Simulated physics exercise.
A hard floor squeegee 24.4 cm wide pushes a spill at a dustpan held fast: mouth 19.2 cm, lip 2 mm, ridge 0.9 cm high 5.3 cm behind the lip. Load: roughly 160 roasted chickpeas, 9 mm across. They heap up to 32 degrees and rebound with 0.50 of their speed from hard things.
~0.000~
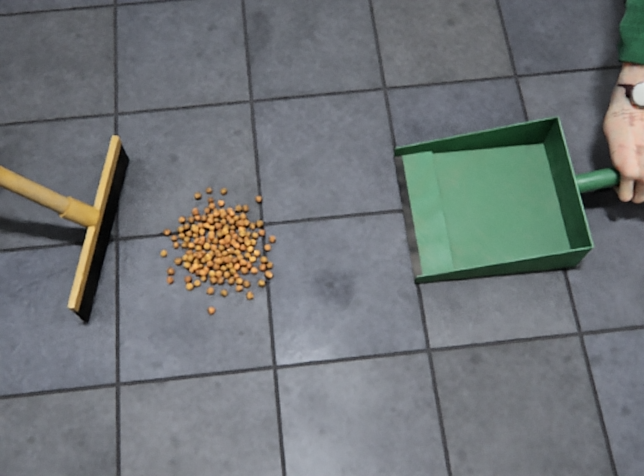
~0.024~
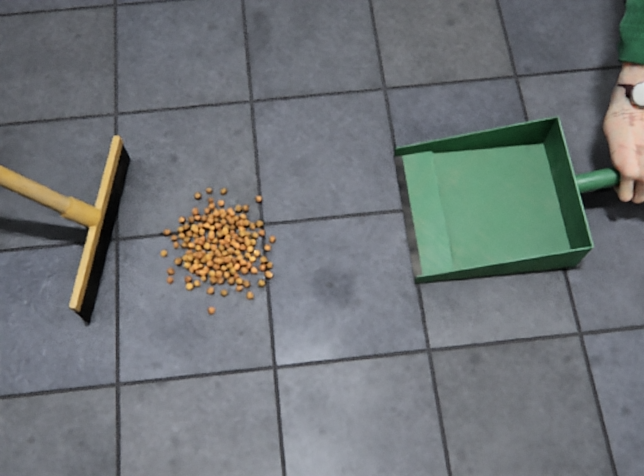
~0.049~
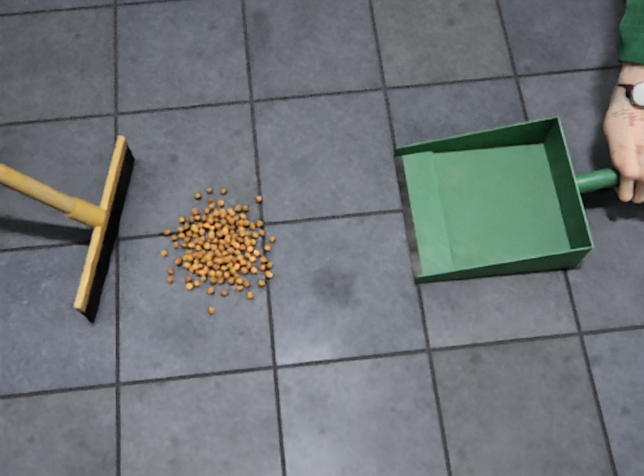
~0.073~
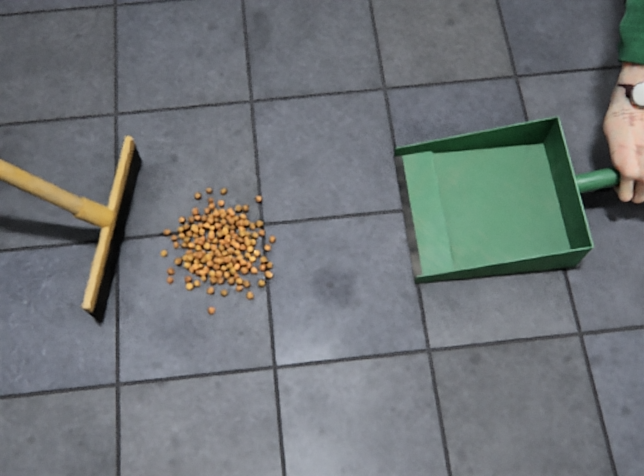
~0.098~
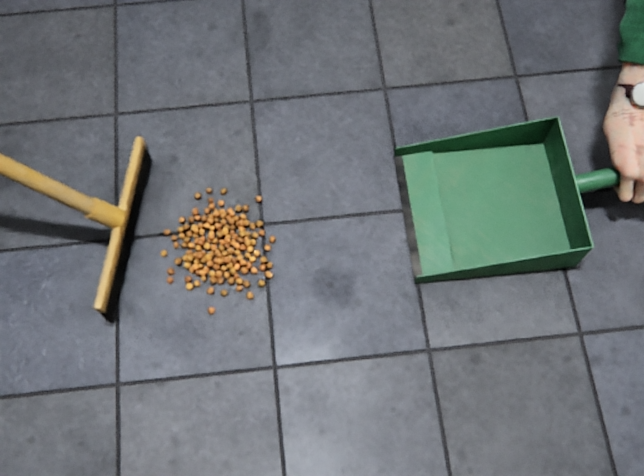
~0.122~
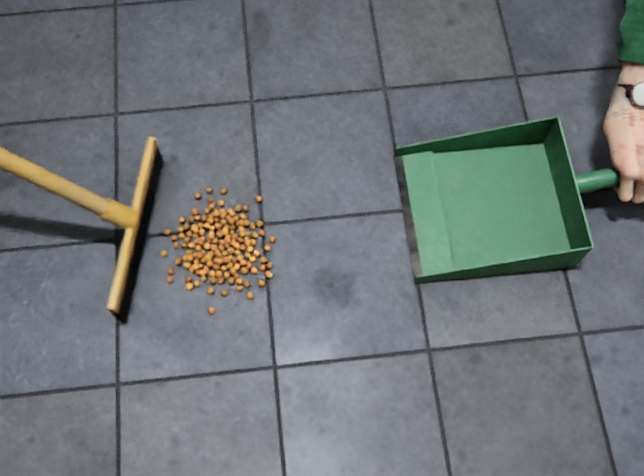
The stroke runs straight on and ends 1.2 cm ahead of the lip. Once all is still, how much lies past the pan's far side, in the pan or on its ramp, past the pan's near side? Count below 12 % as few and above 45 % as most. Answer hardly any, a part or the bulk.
Far side hardly any, pan a part, near side a part.
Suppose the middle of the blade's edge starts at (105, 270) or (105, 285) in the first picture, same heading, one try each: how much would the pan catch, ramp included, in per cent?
Some 30 and 25 per cent.
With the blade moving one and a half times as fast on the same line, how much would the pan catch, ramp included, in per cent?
Then about 35 per cent.
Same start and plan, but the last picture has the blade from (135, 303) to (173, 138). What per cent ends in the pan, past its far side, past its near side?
Pan 40, far 0, near 25.
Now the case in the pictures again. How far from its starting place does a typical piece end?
Roughly 26 cm.
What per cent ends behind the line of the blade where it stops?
Some 0 per cent.
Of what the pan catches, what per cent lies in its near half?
Some 70 per cent.
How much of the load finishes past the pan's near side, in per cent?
Roughly 30 per cent.
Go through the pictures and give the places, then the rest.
In the first picture, blade from (74, 307) to (117, 143), moved 0.0 cm, 0 of the pieces shifted so far; middle of the pieces at (221, 248); pan at (496, 208).
In the second picture, blade from (76, 308) to (119, 143), moved 0.2 cm, 0 of the pieces shifted so far; middle of the pieces at (221, 248).
In the third picture, blade from (81, 308) to (123, 143), moved 0.8 cm, 0 of the pieces shifted so far; middle of the pieces at (221, 248).
In the fourth picture, blade from (89, 308) to (130, 143), moved 1.8 cm, 0 of the pieces shifted so far; middle of the pieces at (221, 248).
In the fifth picture, blade from (101, 308) to (141, 143), moved 3.3 cm, 0 of the pieces shifted so far; middle of the pieces at (221, 248).
In the sixth picture, blade from (114, 309) to (153, 144), moved 4.9 cm, 0 of the pieces shifted so far; middle of the pieces at (221, 248); pan at (496, 208). Its pace works out near 0.69 m/s, heading 9 degrees towards the viewer's side.
After 0.36 s, middle of the blade 20 cm from the lip; 0 % over the lip, far side 0 %, near side 10 %.
Then, at 0.51 s, middle of the blade 10 cm from the lip; 0 % over the lip, far side 0 %, near side 20 %.
After 0.79 s, middle of the blade 4 cm from the lip; 25 % over the lip, far side 0 %, near side 30 %.
In the end, at 1.1 s, far side 0 %, pan 25 %, near side 30 %, in front of the lip or behind the blade 50 %.
